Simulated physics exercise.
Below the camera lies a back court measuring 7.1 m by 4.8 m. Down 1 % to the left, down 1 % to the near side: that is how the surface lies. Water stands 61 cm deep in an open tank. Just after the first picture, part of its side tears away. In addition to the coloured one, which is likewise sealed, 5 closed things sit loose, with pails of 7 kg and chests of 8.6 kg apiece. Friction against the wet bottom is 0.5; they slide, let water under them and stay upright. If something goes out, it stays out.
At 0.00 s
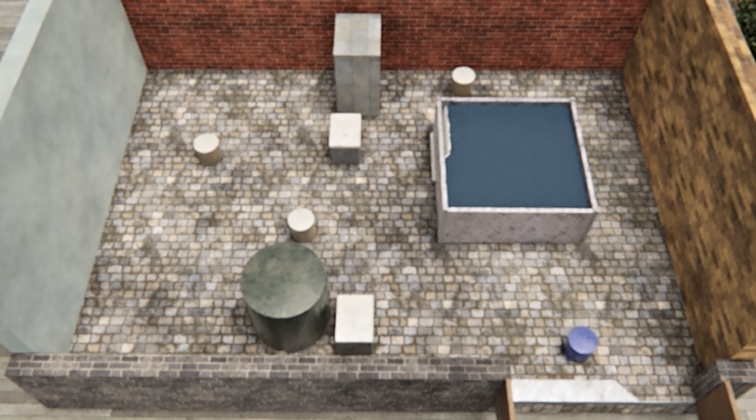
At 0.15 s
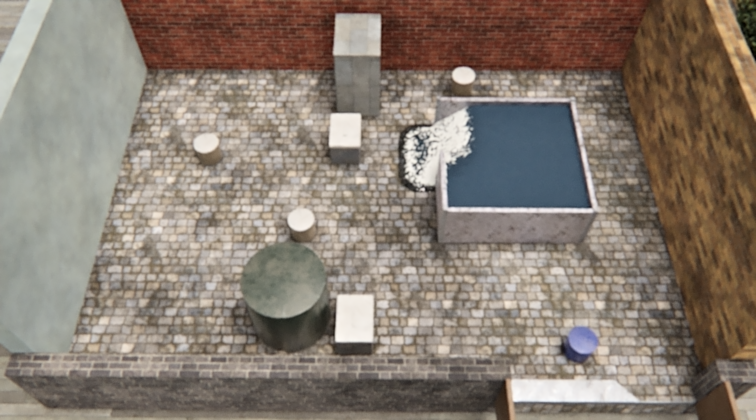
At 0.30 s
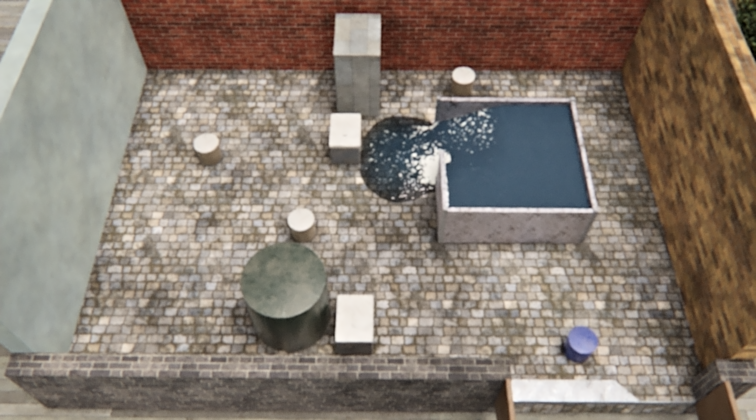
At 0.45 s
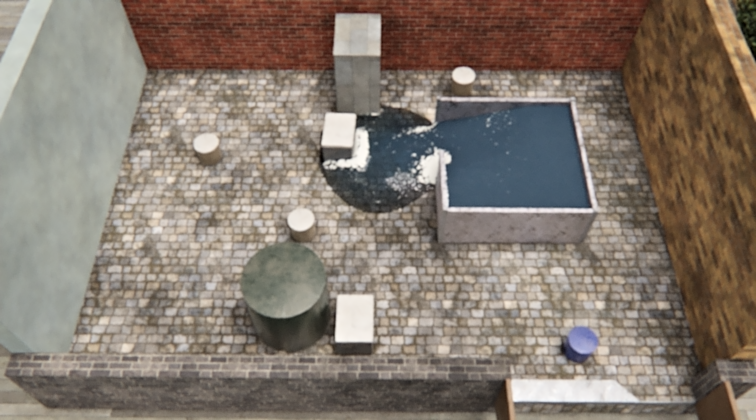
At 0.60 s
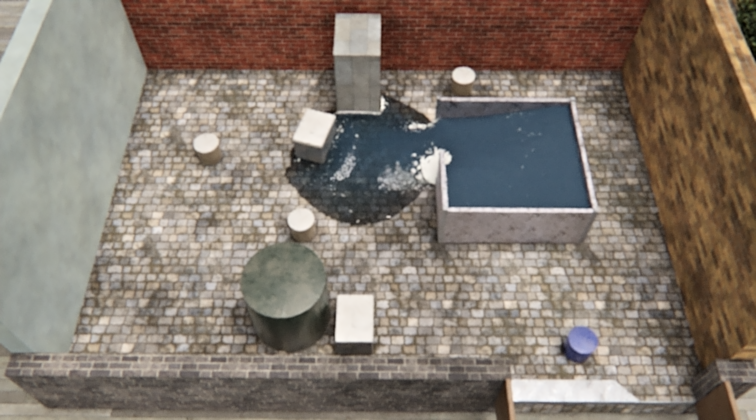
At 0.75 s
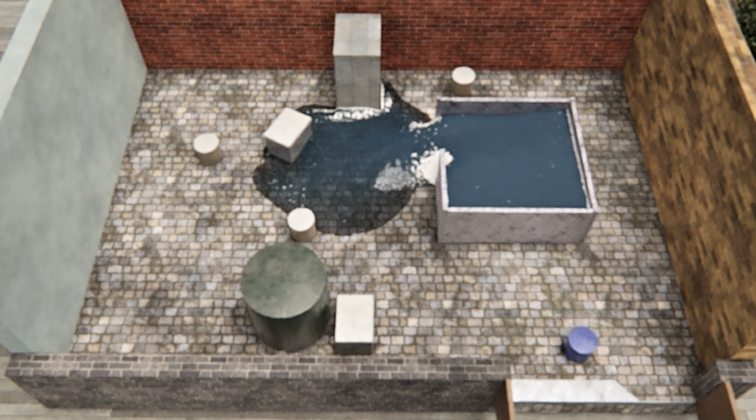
Water bursts from the tank's left side, spreads over the paving and pushes one pale chest left.
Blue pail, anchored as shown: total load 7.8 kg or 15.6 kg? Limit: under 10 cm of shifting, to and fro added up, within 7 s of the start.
Result: Low ballast.
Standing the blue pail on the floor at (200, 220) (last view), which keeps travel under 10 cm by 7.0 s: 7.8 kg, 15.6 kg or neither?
Lab note - result: Both options fail.
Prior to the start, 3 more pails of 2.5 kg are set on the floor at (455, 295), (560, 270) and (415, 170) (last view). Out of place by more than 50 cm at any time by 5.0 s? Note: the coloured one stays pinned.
Going through them in that order, the answers are not too far, not too far and too far.
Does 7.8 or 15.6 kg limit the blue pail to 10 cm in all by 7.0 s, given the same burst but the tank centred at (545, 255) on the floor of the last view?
Then the answer is that either mass works.
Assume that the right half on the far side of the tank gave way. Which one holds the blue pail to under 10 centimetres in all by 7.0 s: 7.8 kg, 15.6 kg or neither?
Then even the small mass works.
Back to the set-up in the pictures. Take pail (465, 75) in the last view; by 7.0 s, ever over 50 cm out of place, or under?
Below the mark.
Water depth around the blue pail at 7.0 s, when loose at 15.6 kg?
3 cm, roughly.
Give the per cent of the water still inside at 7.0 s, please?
100 %.
After 1.4 s the blue pail would be 0 cm from its start with 7.8 kg and 0 cm from its start with 15.6 kg; 0 cm of water round it then.
After 3.1 s the blue pail would be 0 cm from its start with 7.8 kg and 0 cm from its start with 15.6 kg; 0 cm of water round it then.
After 4.9 s the blue pail would be 0 cm from its start with 7.8 kg and 0 cm from its start with 15.6 kg; 0 cm of water round it then.
After 7.0 s the blue pail would be 0 cm from its start with 7.8 kg and 0 cm from its start with 15.6 kg; 3 cm of water round it then.
